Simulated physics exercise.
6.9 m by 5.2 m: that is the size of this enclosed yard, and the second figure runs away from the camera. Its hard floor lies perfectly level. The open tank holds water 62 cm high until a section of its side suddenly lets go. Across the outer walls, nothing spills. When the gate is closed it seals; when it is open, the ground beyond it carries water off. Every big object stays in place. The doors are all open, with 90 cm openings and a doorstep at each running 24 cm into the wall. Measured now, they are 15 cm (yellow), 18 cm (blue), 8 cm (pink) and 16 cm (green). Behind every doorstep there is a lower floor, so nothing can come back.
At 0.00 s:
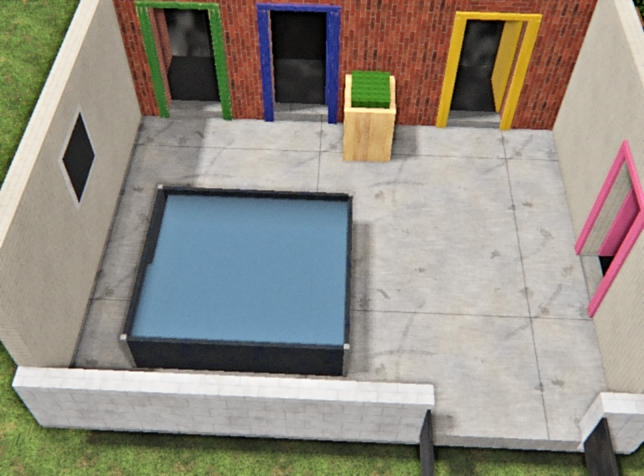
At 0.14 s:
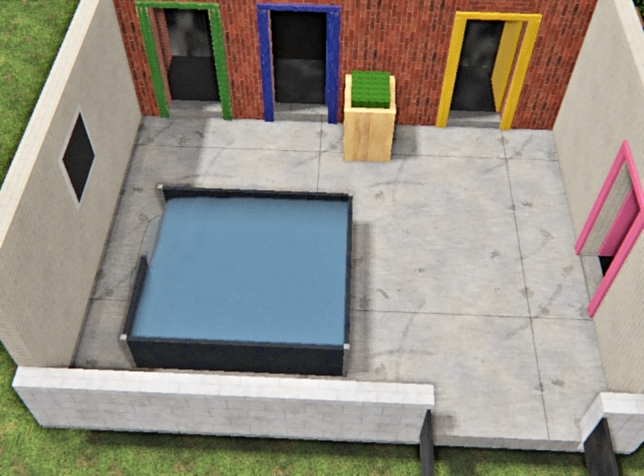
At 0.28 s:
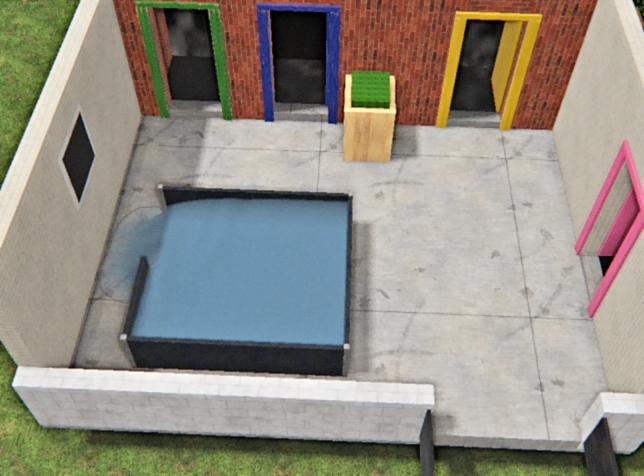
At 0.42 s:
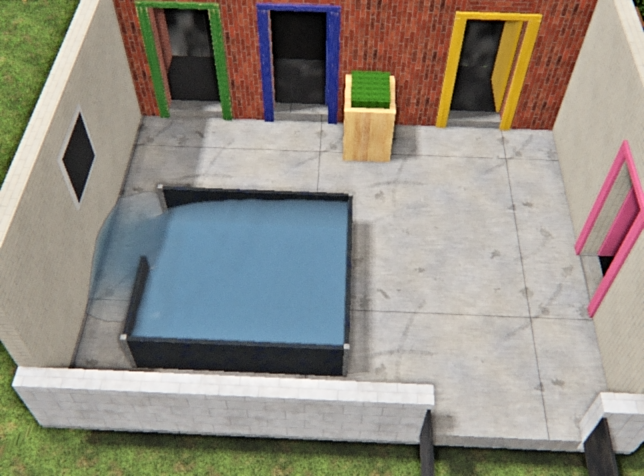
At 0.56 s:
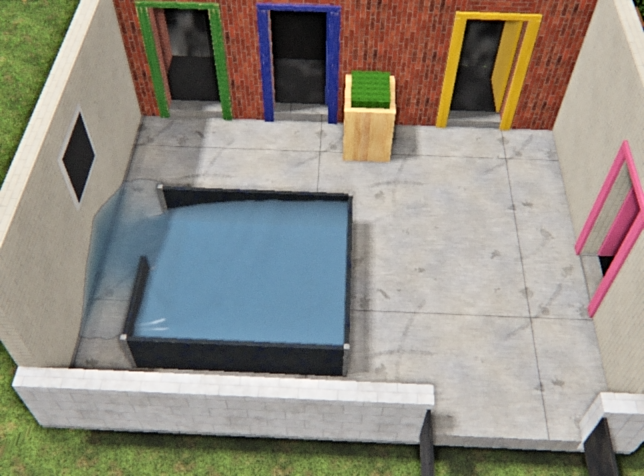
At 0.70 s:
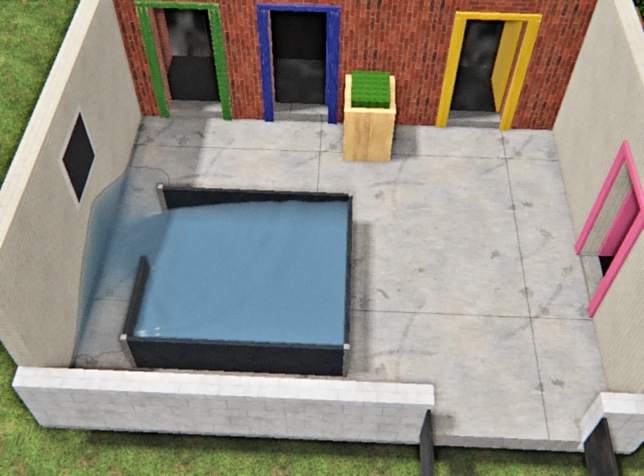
The clip shows a walled yard with coloured doorways and a dark-sided tank of still blue water; a gap opens in the tank's left side, and water pours through, spreading across the grey floor and along the left wall.
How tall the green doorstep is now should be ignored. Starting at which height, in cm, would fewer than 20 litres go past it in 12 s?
Starting at roughly 29 cm.
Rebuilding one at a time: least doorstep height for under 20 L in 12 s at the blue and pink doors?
You'd want about 15 centimetres at blue and about 7.5 centimetres at pink.
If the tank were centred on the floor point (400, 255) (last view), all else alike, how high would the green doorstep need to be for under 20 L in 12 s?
Close to 25 cm would do it.
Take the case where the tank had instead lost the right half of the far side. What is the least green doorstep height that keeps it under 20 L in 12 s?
Then the minimum is about 14.0 cm.
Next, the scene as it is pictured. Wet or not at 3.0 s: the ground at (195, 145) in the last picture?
At that moment it's submerged.
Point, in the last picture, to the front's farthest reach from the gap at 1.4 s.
The farthest wet point sits near (141, 121) in the last view.
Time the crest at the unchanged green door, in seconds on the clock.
I'd guess close to 2.6 seconds.
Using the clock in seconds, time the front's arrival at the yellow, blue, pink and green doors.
Yellow = 3.4 s, blue = 2.0 s, pink = 5.0 s, green = 1.4 s.
After 1.4 s water covers 15 % of the floor, deepest (52 cm) near (119, 240); 5 cm at the green door, 0 litres in over its 16 cm doorstep.
After 3.0 s water covers 35 % of the floor, deepest (39 cm) near (61, 399); 32 cm at the green door, 93 litres in over its 16 cm doorstep.
After 12.0 s water covers 95 % of the floor, deepest (15 cm) near (61, 399); 13 cm at the green door, 209 litres in over its 16 cm doorstep.
At the green door as built, the water arrived by 1.4 s and peaked near 32 cm at 2.6 s.
Run again over the same 12 s with other heights there, 54 litres in over 24 cm, 6 litres over 32.5 cm. The limit of 20 litres is kept from about 29 cm up.
